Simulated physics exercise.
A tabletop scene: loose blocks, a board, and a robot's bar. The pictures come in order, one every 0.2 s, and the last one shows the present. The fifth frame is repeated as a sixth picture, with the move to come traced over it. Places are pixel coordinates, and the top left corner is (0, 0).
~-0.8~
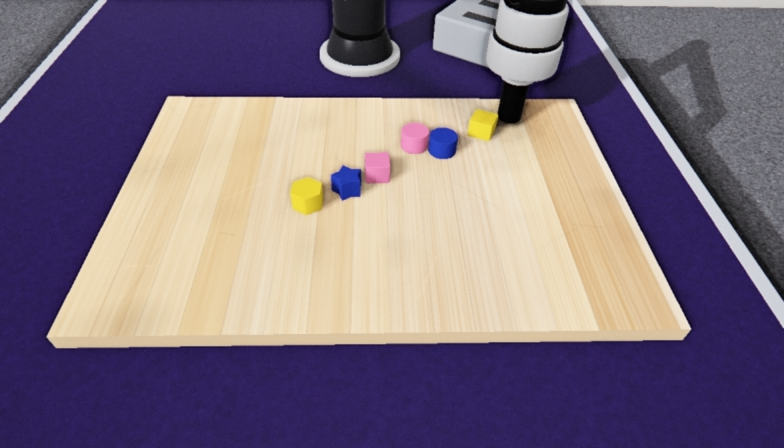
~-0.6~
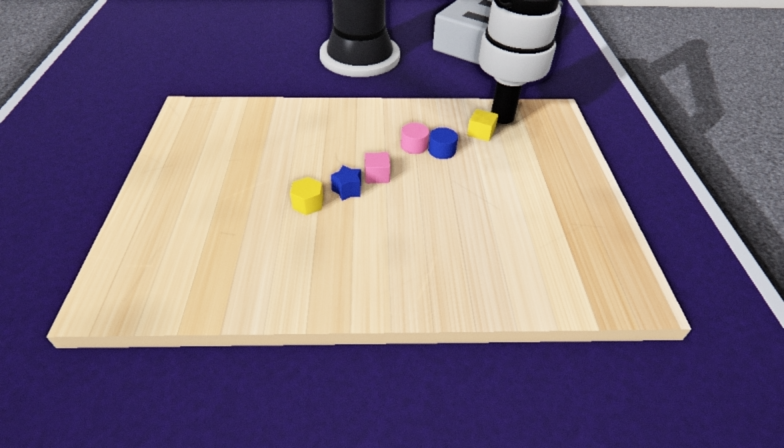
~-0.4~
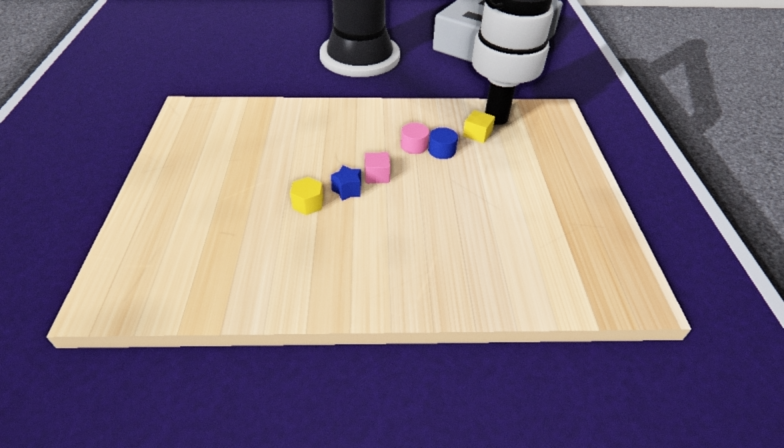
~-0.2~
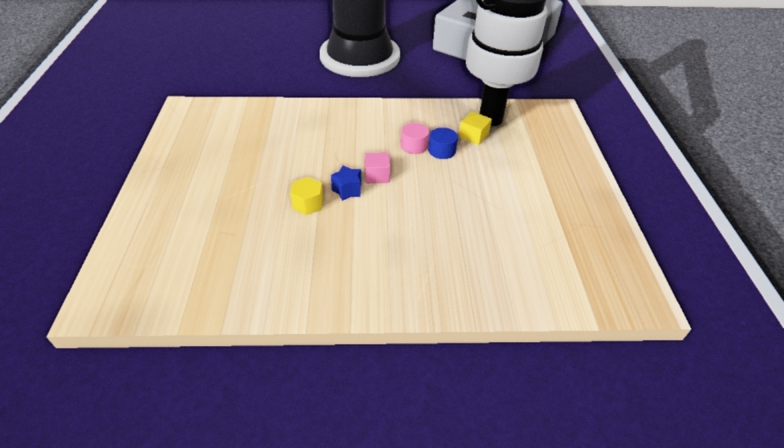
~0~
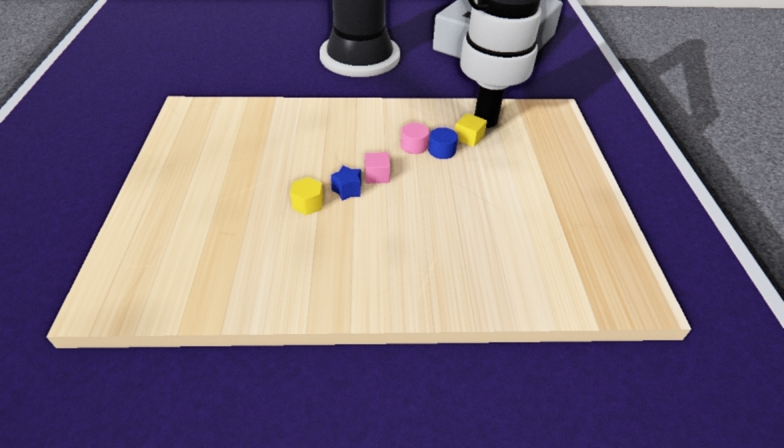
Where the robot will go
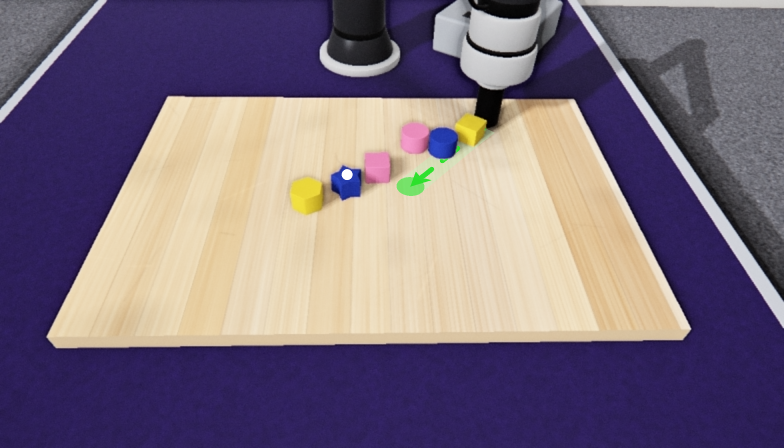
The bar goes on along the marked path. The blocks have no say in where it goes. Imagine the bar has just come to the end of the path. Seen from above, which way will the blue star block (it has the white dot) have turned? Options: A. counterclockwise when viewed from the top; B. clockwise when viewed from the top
A (counterclockwise when viewed from the top)
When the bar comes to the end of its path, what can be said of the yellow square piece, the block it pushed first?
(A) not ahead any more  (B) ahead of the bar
It's B.
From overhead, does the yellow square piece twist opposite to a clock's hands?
Final answer: No.
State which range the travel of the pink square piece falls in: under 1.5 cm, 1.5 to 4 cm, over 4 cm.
The block shifts more than 4 cm.
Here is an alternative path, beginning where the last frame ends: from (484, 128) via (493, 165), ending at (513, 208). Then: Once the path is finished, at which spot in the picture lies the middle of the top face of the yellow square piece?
Just about (467, 130).
The drawn path runs from (484, 128) to (410, 186); the dot is on the blue star block.
What follows on the original path. One third of the way, bar at (462, 139); blue round block at (423, 147); yellow square piece at (444, 138), turned 20° clockwise.
Two thirds of the way, bar at (437, 158); blue star block at (338, 177), turned 20° anticlockwise; pink square piece at (361, 162); blue round block at (388, 161); yellow square piece at (416, 157), turned 35° clockwise.
At the end, bar at (411, 179); blue star block at (327, 176), turned 80° anticlockwise; pink square piece at (333, 158), turned 35° clockwise; blue round block at (355, 169); yellow square piece at (384, 176), turned 55° clockwise.
